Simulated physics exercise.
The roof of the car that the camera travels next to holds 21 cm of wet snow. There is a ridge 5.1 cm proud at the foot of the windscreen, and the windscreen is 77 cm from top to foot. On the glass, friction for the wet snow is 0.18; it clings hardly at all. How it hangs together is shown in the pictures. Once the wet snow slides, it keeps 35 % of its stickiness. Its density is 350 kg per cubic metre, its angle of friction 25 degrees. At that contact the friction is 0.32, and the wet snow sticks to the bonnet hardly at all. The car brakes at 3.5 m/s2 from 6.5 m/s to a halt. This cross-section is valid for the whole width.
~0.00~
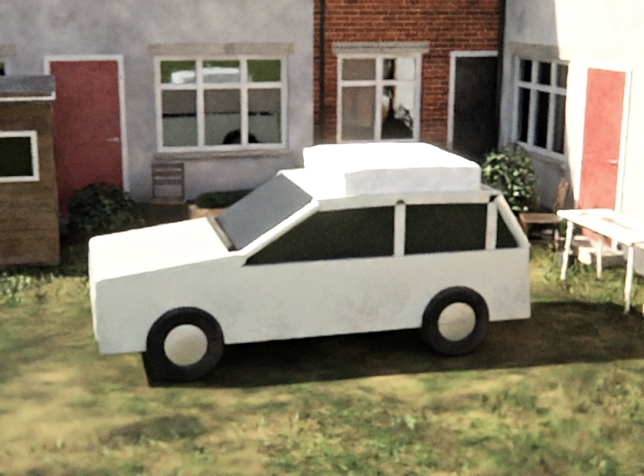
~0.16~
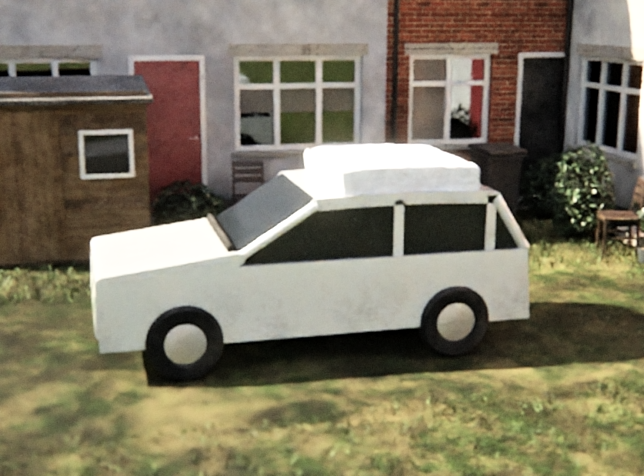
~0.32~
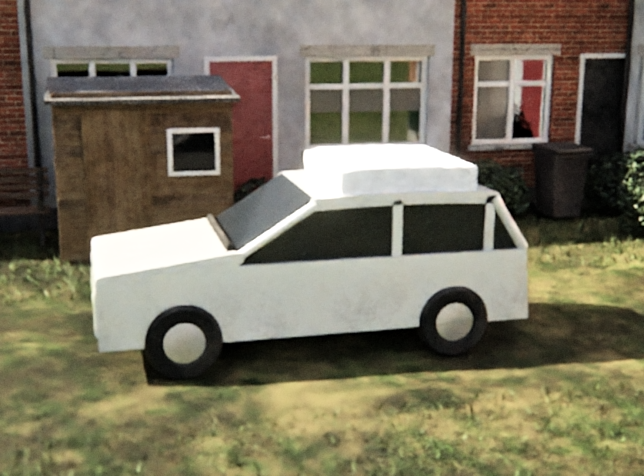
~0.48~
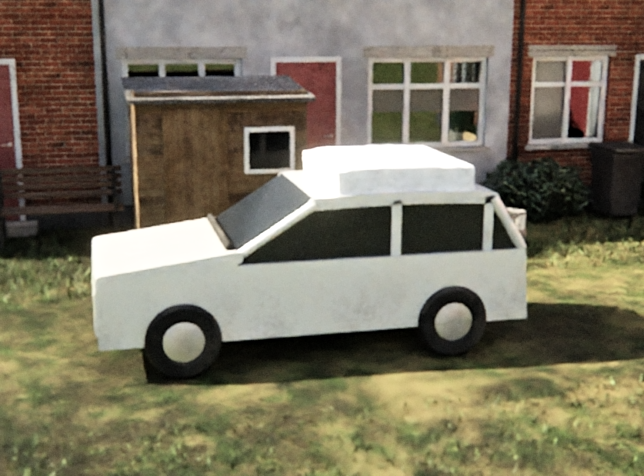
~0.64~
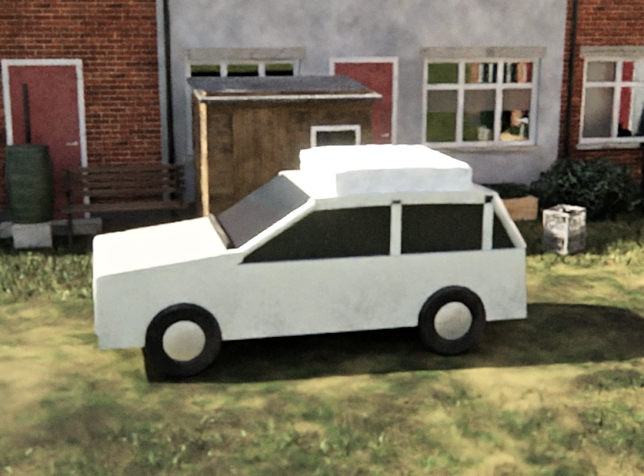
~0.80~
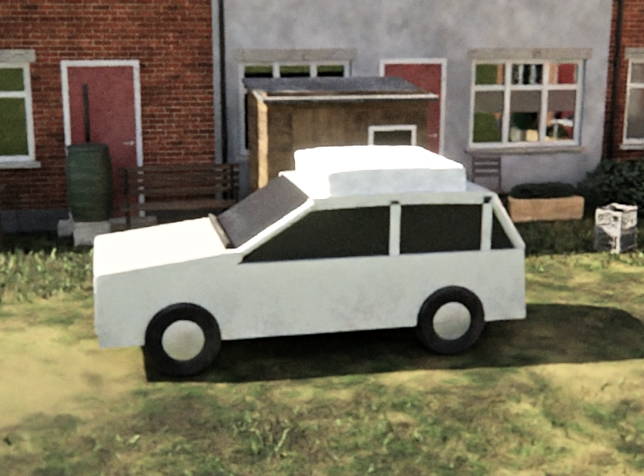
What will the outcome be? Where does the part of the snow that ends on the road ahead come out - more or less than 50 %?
Result: Less.
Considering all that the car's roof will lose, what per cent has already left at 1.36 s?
Some 20 per cent.
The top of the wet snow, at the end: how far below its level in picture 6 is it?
Some 35 cm.
After 1.36 s, 82 % of the snow is on the roof, 18 % on the glass, none on the bonnet and none has gone off the nose.
After 2.03 s, 9 % of the snow is on the roof, 52 % on the glass, 40 % on the bonnet and none has gone off the nose.
After 2.69 s, none of the snow is on the roof, 17 % on the glass, 73 % on the bonnet and 10 % has gone off the nose.
After 3.36 s, none of the snow is on the roof, 15 % on the glass, 61 % on the bonnet and 24 % has gone off the nose.
After 3.46 s, none of the snow is on the roof, 15 % on the glass, 61 % on the bonnet and 24 % has gone off the nose.
